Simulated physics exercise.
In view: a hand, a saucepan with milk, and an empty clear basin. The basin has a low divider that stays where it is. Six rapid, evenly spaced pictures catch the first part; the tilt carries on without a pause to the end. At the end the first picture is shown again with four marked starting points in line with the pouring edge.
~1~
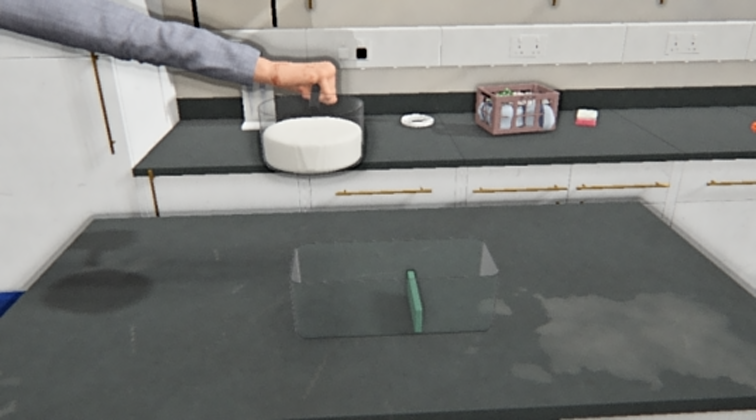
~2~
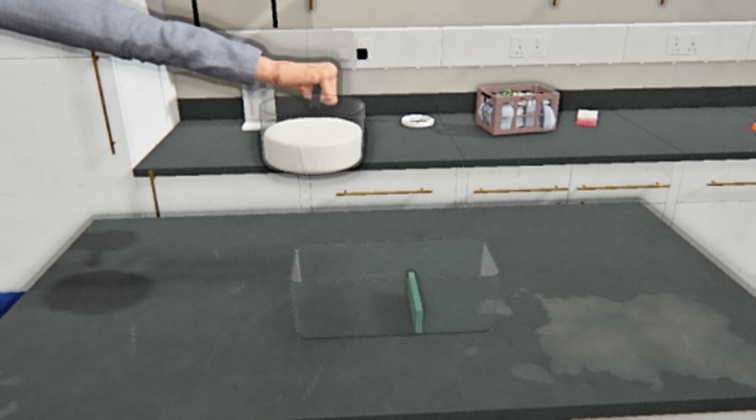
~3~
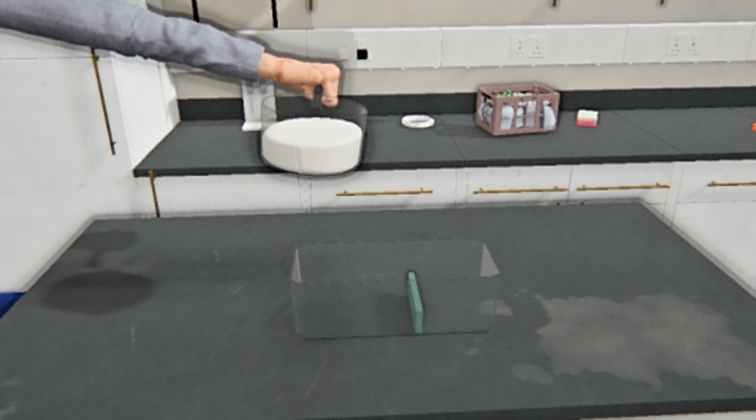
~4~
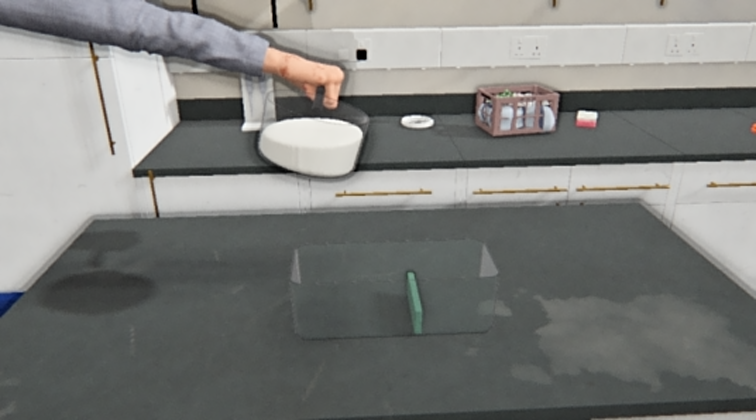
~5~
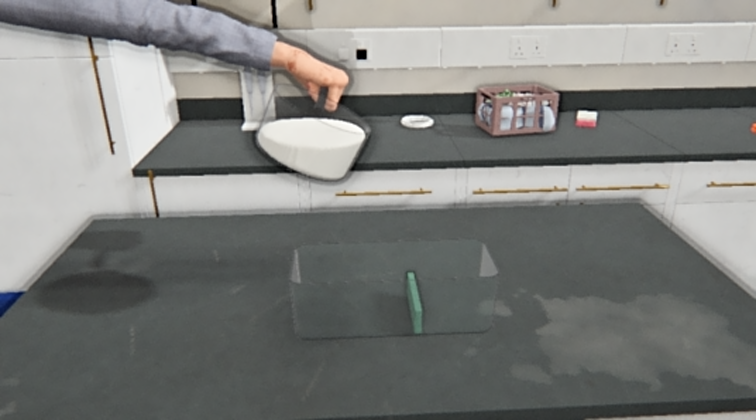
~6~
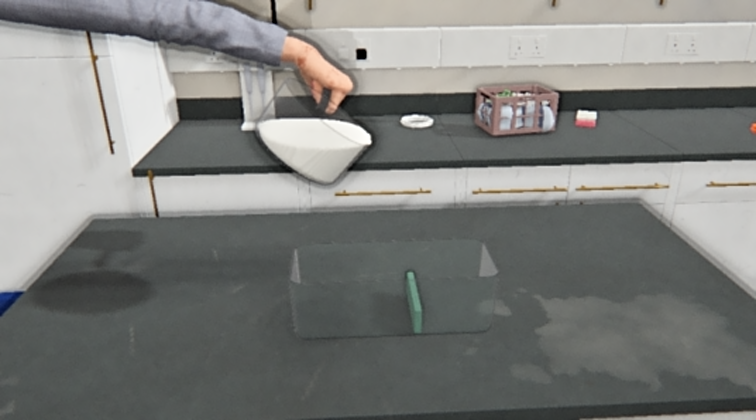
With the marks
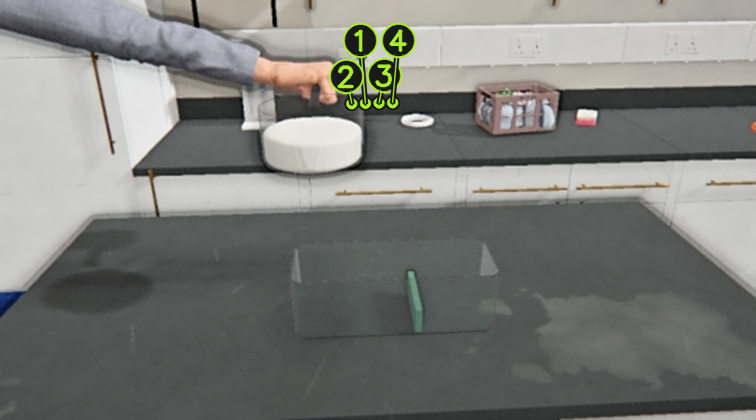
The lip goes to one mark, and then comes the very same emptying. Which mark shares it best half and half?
3.
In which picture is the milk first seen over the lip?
In picture 6.
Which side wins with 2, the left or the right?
The left one.
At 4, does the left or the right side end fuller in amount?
The right side.
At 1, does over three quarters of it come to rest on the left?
No, it does not.
On the marked copy, 1 at (365, 103); 2 at (351, 103); 3 at (379, 103); 4 at (392, 102).
For place 1, about 65 % ends left of the wall and 31 % right of it; 4 % is lost outside.
For place 2, about 83 % ends left of the wall and 11 % right of it; 6 % is lost outside.
For place 3, about 50 % ends left of the wall and 48 % right of it.
For place 4, about 32 % ends left of the wall and 65 % right of it; 3 % is lost outside.
